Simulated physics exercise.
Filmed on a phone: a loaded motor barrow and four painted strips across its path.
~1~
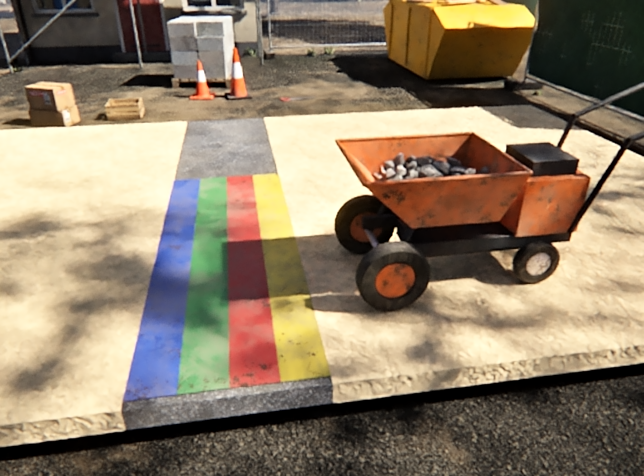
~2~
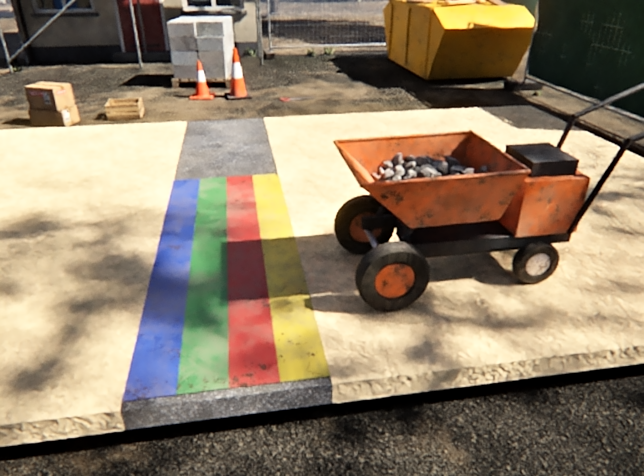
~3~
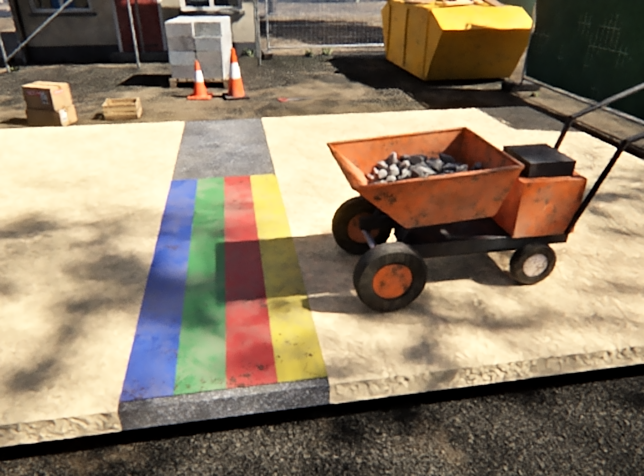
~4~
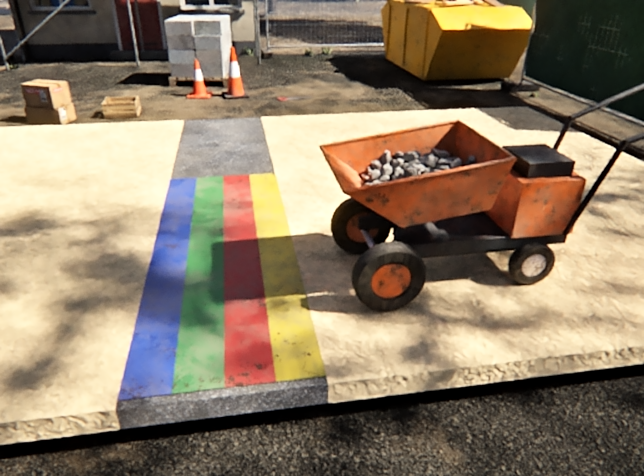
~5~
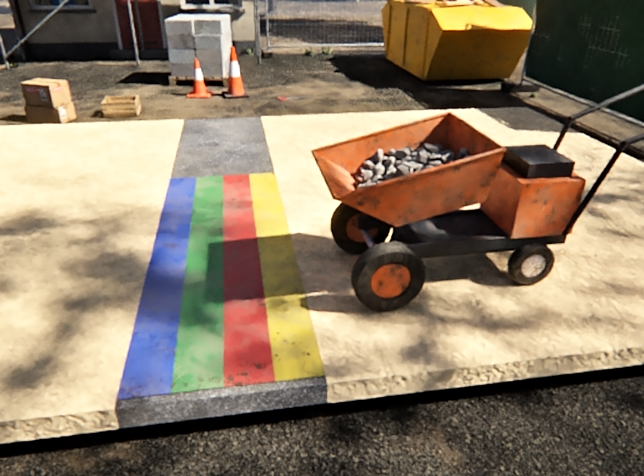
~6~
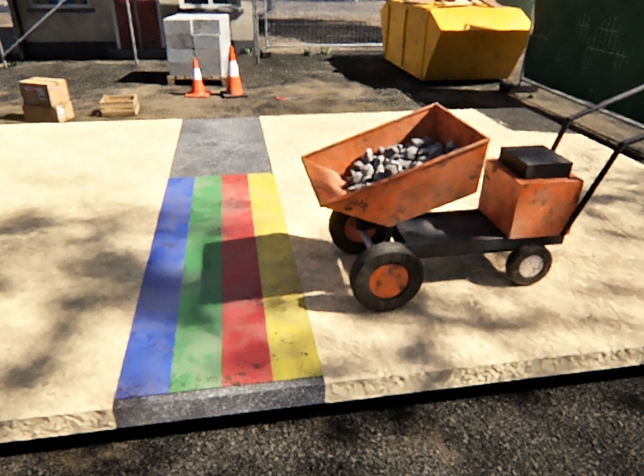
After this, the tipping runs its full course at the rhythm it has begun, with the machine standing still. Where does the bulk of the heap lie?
The red strip carries the most.
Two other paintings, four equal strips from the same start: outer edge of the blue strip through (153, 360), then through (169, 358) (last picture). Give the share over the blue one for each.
Near 20 % and 20 %.
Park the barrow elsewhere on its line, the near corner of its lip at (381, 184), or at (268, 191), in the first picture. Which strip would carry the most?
First the red one, then the blue one.
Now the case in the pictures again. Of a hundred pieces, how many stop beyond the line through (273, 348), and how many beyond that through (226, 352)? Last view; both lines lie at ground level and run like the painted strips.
The first gives 90 %, the second 40 %.
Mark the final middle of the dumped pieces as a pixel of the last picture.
Roughly at (233, 286).
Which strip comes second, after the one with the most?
Second comes that green strip.
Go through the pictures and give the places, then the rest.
In the first picture, lip of the skip at (364, 185), level; top of the load at (434, 176), broken stones; yellow strip at (299, 342); red strip at (253, 347); green strip at (205, 352); blue strip at (156, 358).
In the second picture, lip of the skip at (362, 186), level; top of the load at (432, 175).
In the third picture, lip of the skip at (354, 189), tipped barely; top of the load at (437, 166).
In the fourth picture, lip of the skip at (345, 192), tipped a little; top of the load at (443, 170).
In the fifth picture, lip of the skip at (335, 198), tipped a little; top of the load at (435, 165).
In the sixth picture, lip of the skip at (322, 206), tipped clearly; top of the load at (428, 162); yellow strip at (292, 341); red strip at (245, 346); green strip at (198, 351); blue strip at (148, 356).
Soon after the last picture, skip tipped steeply; all in the skip.
A little later, skip tipped steeply; about two thirds in the skip; a small part over the yellow strip; about a quarter over the red strip.
Later still, skip tipped right over; a stray few in the skip; a small part over the yellow strip; about half over the red strip; about a quarter over the green strip; a small part over the blue strip; a stray few off the paint.
At rest, skip tipped right over; a small part over the yellow strip; about half over the red strip; about a quarter over the green strip; a small part over the blue strip; a stray few off the paint.
